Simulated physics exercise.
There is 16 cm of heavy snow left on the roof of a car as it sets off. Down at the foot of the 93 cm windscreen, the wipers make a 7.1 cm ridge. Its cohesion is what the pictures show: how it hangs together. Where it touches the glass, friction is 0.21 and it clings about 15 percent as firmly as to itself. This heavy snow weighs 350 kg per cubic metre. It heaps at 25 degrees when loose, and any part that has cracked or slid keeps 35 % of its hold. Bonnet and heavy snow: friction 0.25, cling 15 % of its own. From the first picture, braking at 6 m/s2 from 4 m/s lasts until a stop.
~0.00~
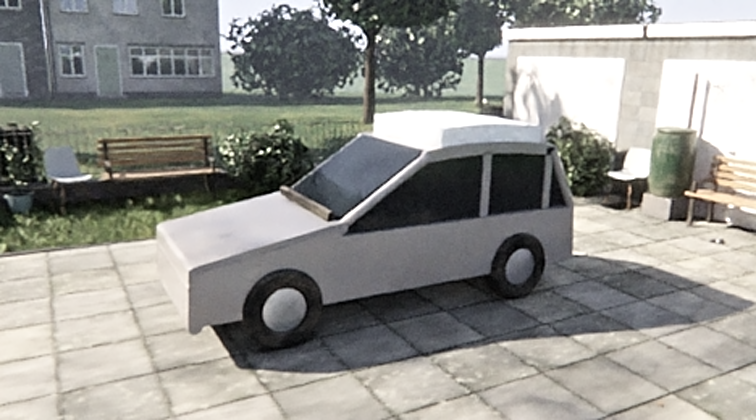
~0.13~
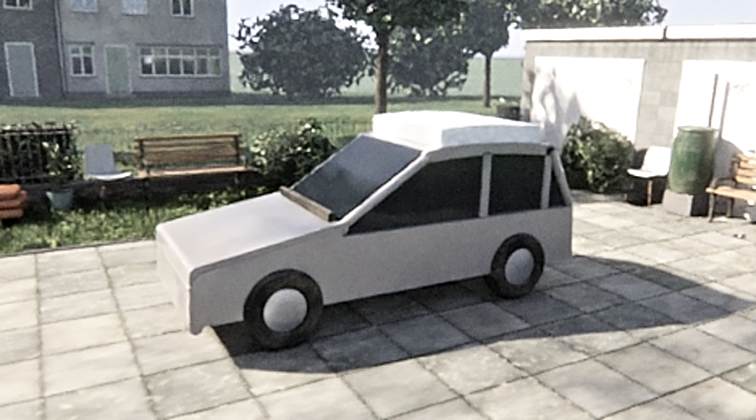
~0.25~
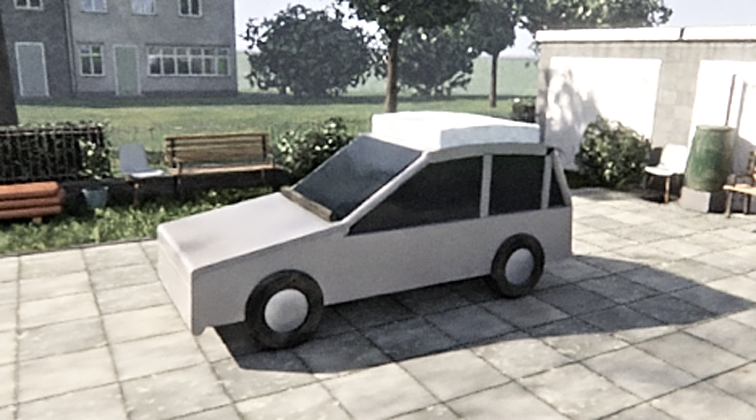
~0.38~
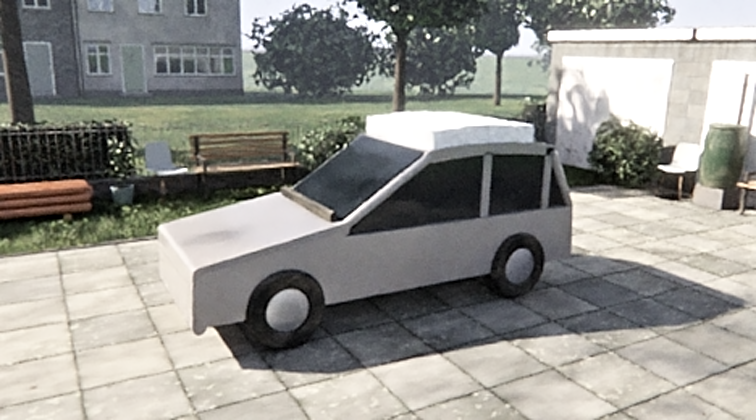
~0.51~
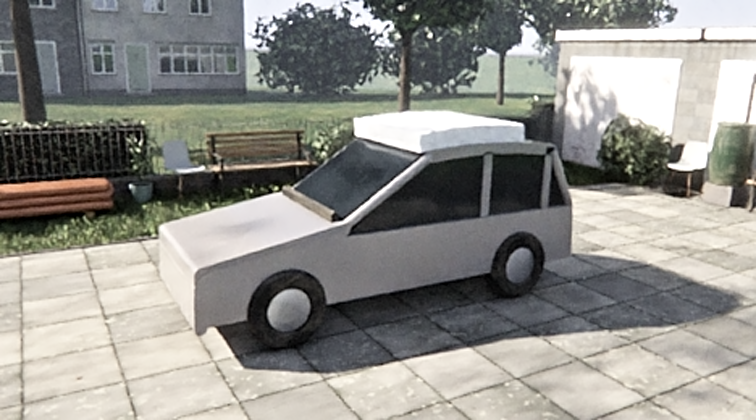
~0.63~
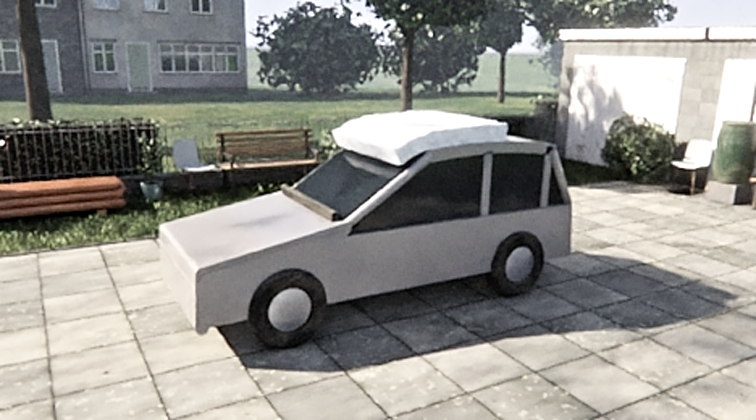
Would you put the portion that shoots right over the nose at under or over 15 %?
My call: Over.
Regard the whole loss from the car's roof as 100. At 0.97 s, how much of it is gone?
Some 90 in a hundred.
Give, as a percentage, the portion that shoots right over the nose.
Roughly 75 per cent.
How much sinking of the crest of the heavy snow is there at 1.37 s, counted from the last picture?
By my estimate, near 50 cm.
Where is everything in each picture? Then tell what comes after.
Leading edge of the heavy snow at (441, 142), in the first picture.
Leading edge of the heavy snow at (441, 143), in the second picture.
Leading edge of the heavy snow at (440, 143), its middle shifted 1.8 cm, in the third picture.
Leading edge of the heavy snow at (433, 135), its middle shifted 8.4 cm, in the fourth picture.
Leading edge of the heavy snow at (420, 138), its middle shifted 21 cm, 8 % of it past the top of the windscreen, in one piece, in the fifth picture.
Leading edge of the heavy snow at (396, 149), its middle shifted 41 cm, 26 % of it past the top of the windscreen, cracking, in the sixth picture.
After 0.97 s, 7 % of the snow is on the roof, 69 % on the glass, 24 % on the bonnet and none has gone off the nose.
After 1.37 s, none of the snow is on the roof, 14 % on the glass, 83 % on the bonnet and 3 % has gone off the nose.
After 1.77 s, none of the snow is on the roof, 12 % on the glass, 57 % on the bonnet and 31 % has gone off the nose.
After 2.17 s, none of the snow is on the roof, 12 % on the glass, 26 % on the bonnet and 62 % has gone off the nose.
After 2.70 s, at the end, none of the snow is on the roof, 12 % on the glass, 14 % on the bonnet and 74 % has gone off the nose.
